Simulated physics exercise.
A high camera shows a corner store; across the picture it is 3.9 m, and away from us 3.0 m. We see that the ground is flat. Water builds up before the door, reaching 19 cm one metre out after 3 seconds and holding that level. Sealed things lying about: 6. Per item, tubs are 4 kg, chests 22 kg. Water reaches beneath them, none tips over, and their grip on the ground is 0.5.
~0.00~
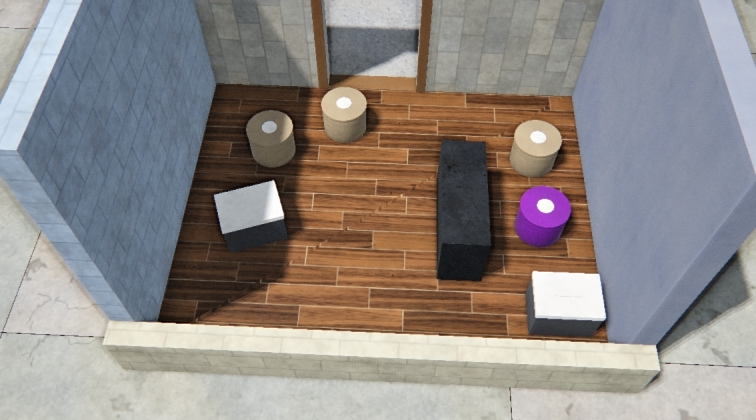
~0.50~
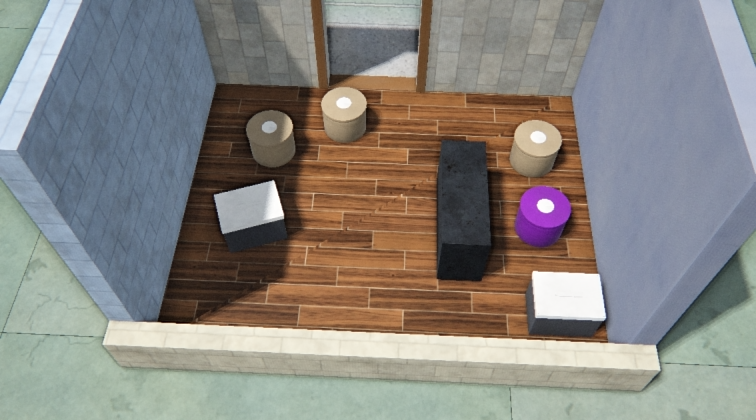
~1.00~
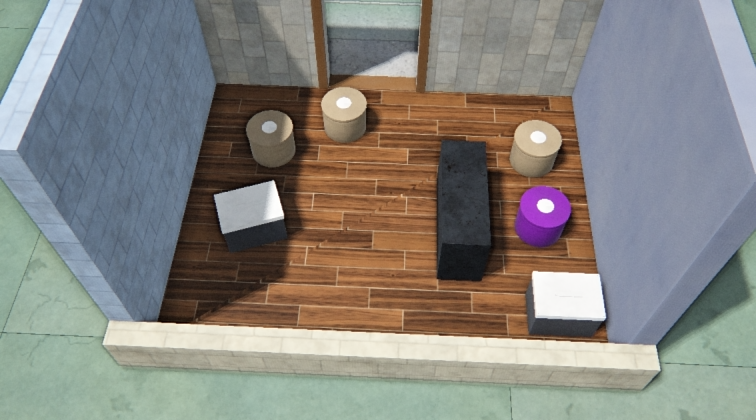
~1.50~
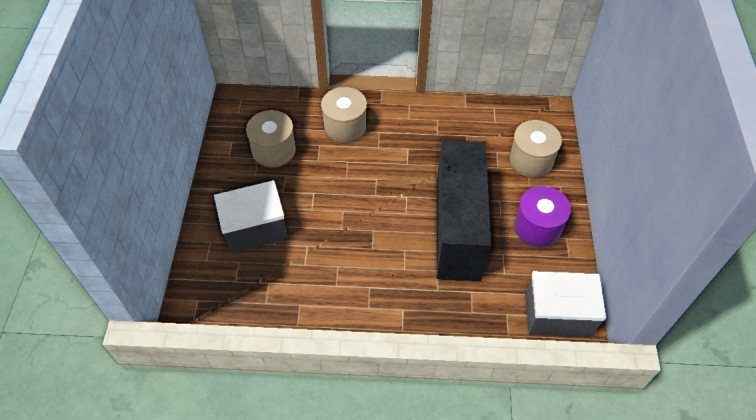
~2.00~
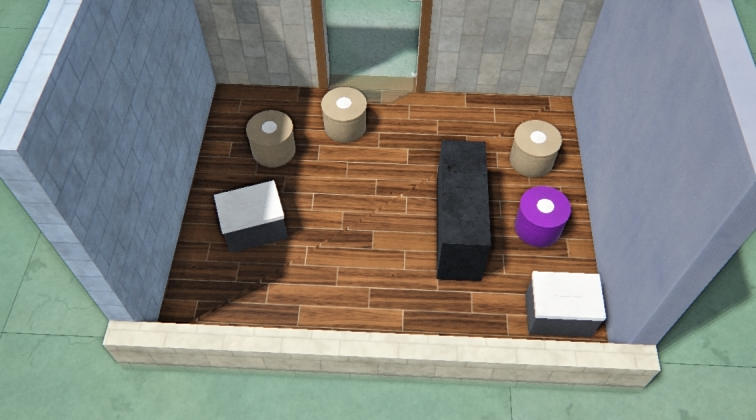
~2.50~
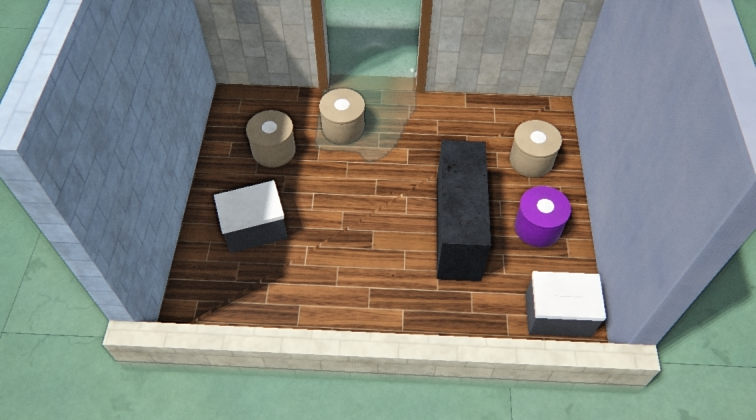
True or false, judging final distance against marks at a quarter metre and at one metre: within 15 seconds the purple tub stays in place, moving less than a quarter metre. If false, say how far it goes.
False, over one metre.
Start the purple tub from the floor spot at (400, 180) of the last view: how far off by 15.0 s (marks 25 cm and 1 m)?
Result: It drifts a great deal.
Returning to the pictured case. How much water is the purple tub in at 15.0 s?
About 12 cm.
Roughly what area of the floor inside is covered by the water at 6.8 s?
Roughly 11.0 m2 of it is wet.
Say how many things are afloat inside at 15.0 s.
Then: 6.
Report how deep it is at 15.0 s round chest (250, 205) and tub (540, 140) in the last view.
Around 13 cm and 15 cm.
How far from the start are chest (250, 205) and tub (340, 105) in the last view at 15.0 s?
Respectively 100 and 30 centimetres.
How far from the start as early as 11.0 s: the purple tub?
Displacement near 100 cm.
After 3.5 s the purple tub is near (545, 206), 0.0 m from its start, aground; 0 afloat.
After 6.8 s the purple tub is near (547, 206), 0.0 m from its start, afloat; 3 afloat.
After 11.0 s the purple tub is near (568, 130), 0.9 m from its start, afloat; 5 afloat.
After 15.0 s the purple tub is near (449, 93), 1.5 m from its start, afloat; 6 afloat.
